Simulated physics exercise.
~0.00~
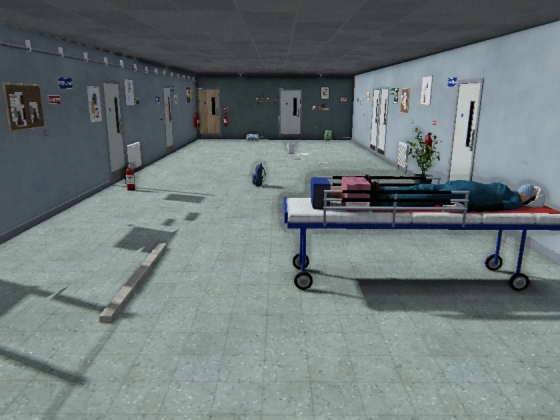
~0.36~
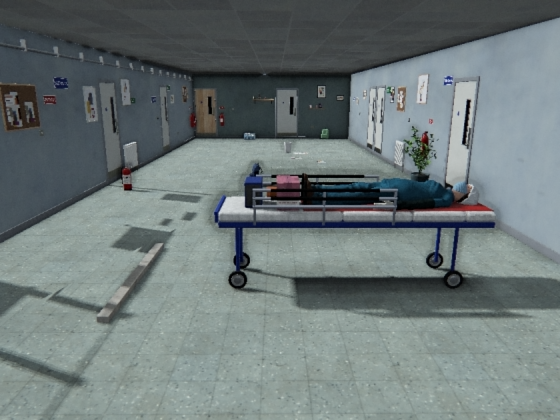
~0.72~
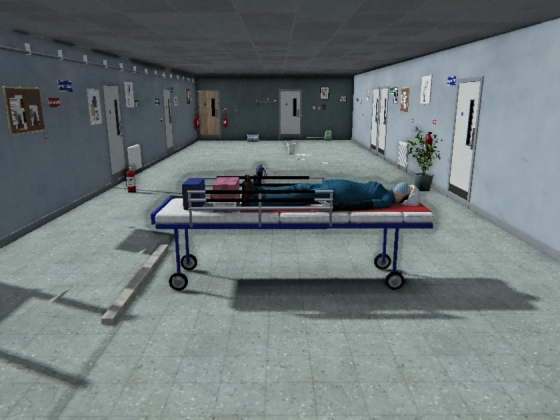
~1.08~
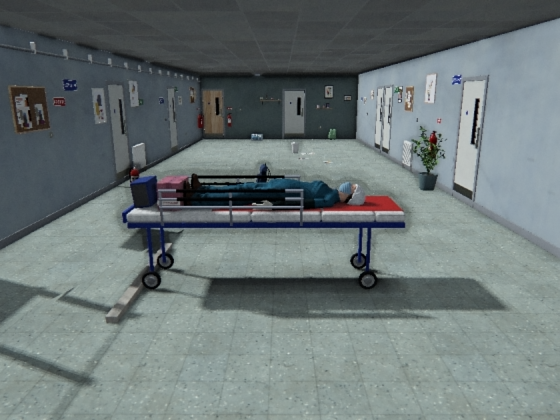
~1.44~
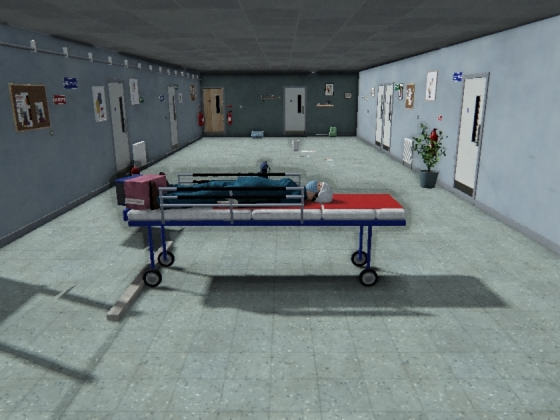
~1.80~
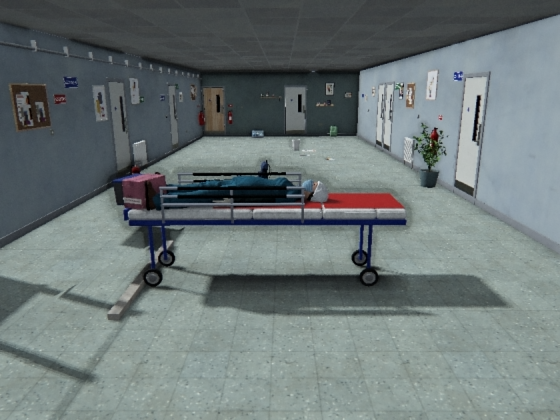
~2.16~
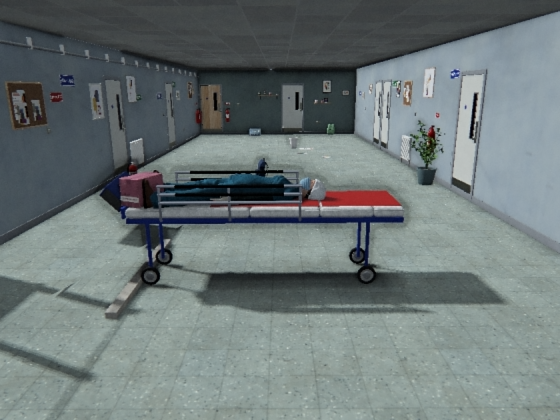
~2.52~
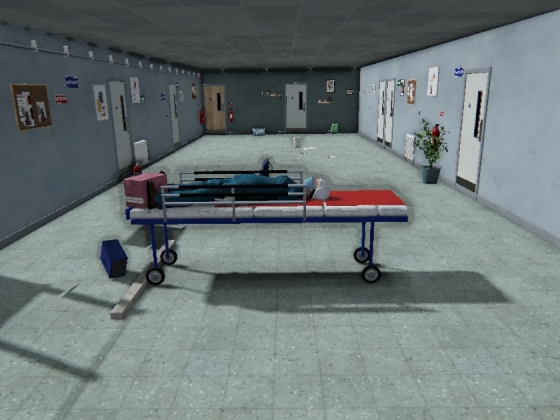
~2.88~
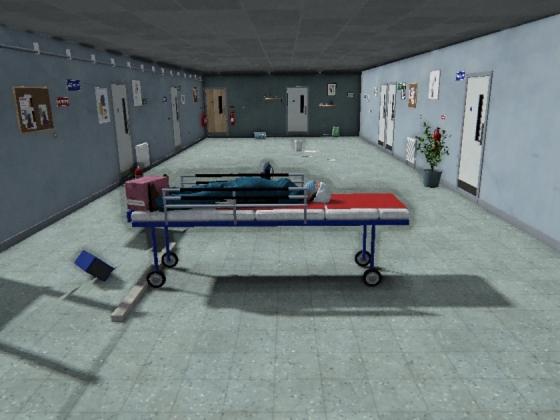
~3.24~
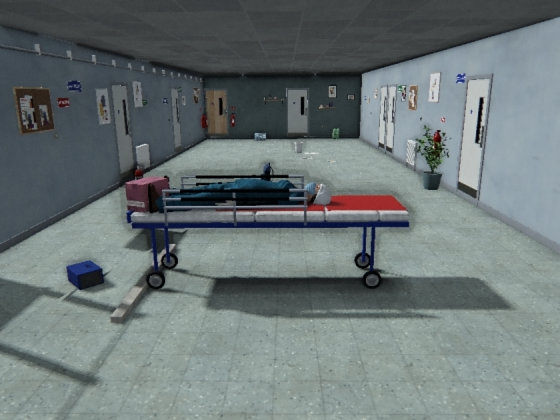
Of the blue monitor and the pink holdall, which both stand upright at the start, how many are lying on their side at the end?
One of them is. The blue monitor ends on its side on the floor, while the pink holdall is still upright on the trolley.
